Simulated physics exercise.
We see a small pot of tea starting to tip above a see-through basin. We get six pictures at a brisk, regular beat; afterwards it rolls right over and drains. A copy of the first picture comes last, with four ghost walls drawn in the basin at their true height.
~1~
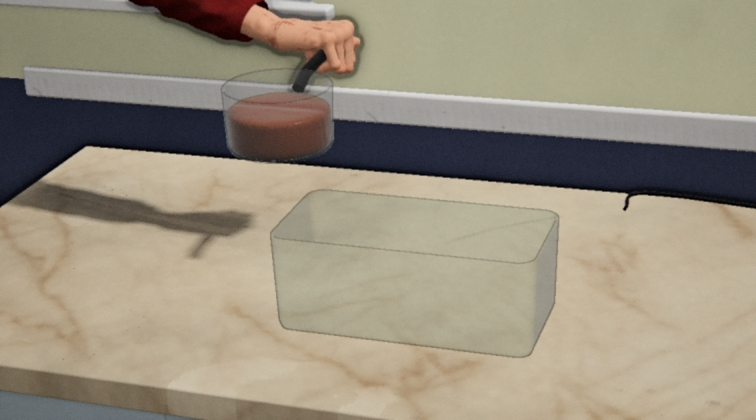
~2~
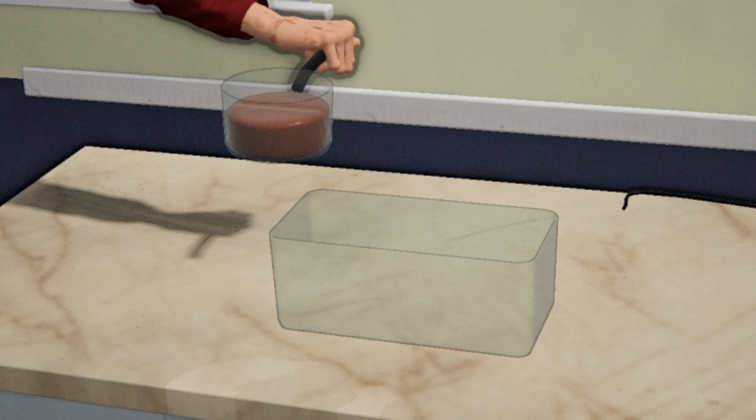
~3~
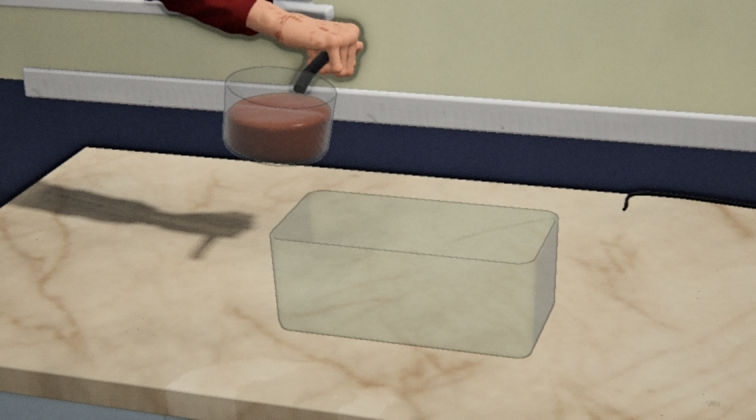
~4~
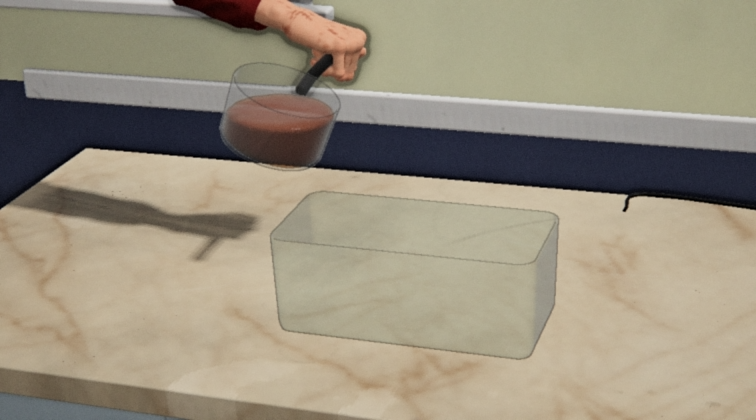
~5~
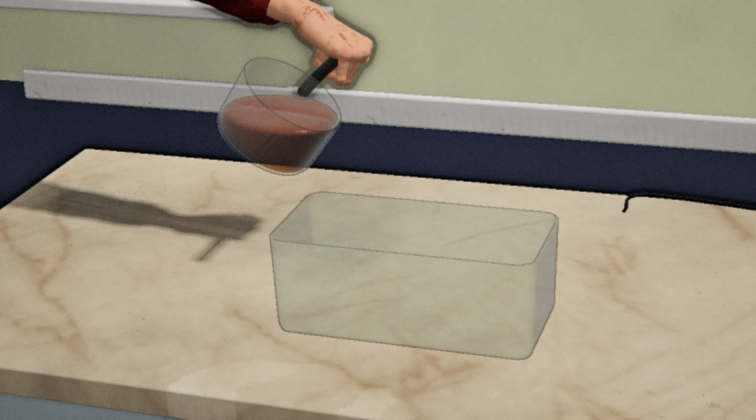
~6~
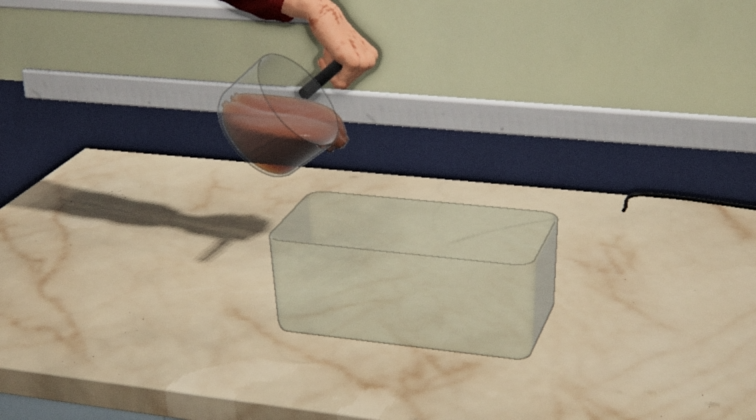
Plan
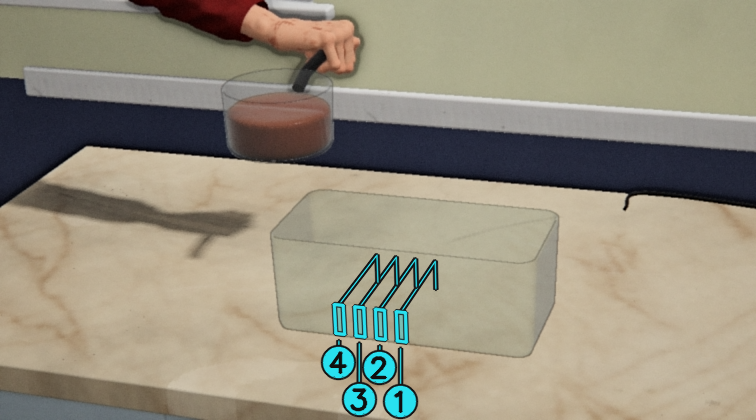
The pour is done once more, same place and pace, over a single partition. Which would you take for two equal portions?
3 is best.
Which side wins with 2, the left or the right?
More ends on the left.
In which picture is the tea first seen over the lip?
In picture 6.
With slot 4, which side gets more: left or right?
The right side.
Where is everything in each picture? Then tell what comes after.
The first picture shows upright, lip at (327, 88); basin from (280, 325) to (534, 356); nothing has left yet.
The second picture shows tipped about 2°, lip at (327, 90); nothing has left yet.
The third picture shows tipped about 10°, lip at (331, 98); nothing has left yet.
The fourth picture shows tipped about 21°, lip at (335, 111); nothing has left yet.
The fifth picture shows tipped about 34°, lip at (336, 125); nothing has left yet.
The sixth picture shows tipped about 50°, lip at (333, 140); tea is over the lip, down to (337, 146).
In cyan, 1 at (400, 348); 2 at (379, 345); 3 at (359, 343); 4 at (338, 340).
With 1, about 91 % ends left of the wall and 8 % right of it.
With 2, about 85 % ends left of the wall and 12 % right of it.
With 3, about 51 % ends left of the wall and 48 % right of it.
With 4, about 12 % ends left of the wall and 88 % right of it.
